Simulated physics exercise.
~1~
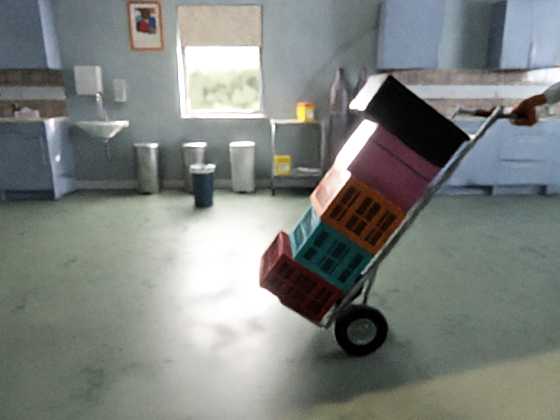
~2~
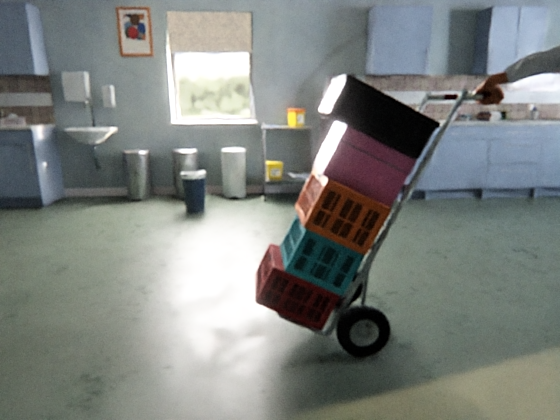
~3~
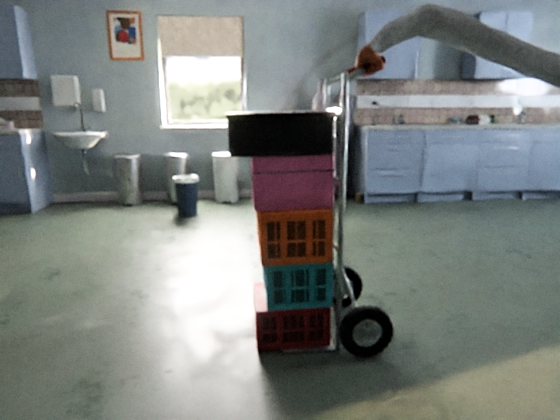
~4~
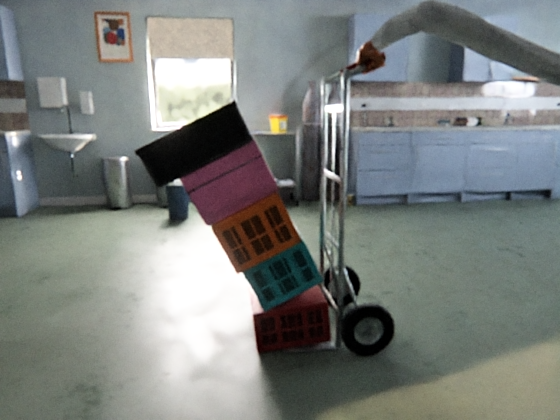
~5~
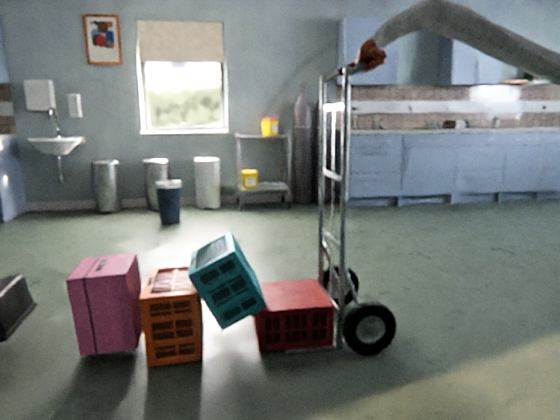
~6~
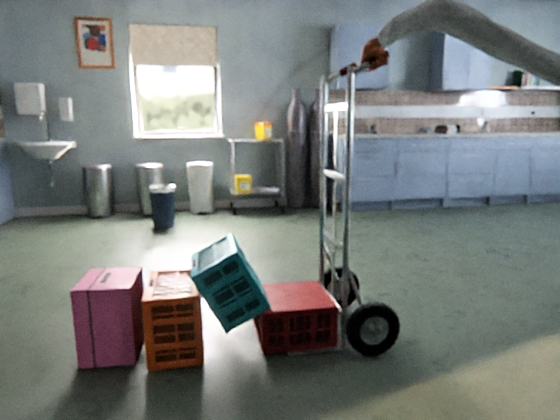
In a clinic-like room with blue cabinets, a hand tipped a loaded hand truck upright, and the stack toppled left, spilling the black, pink and orange boxes onto the floor while the turquoise crate ended up leaning against the red one, still in place.
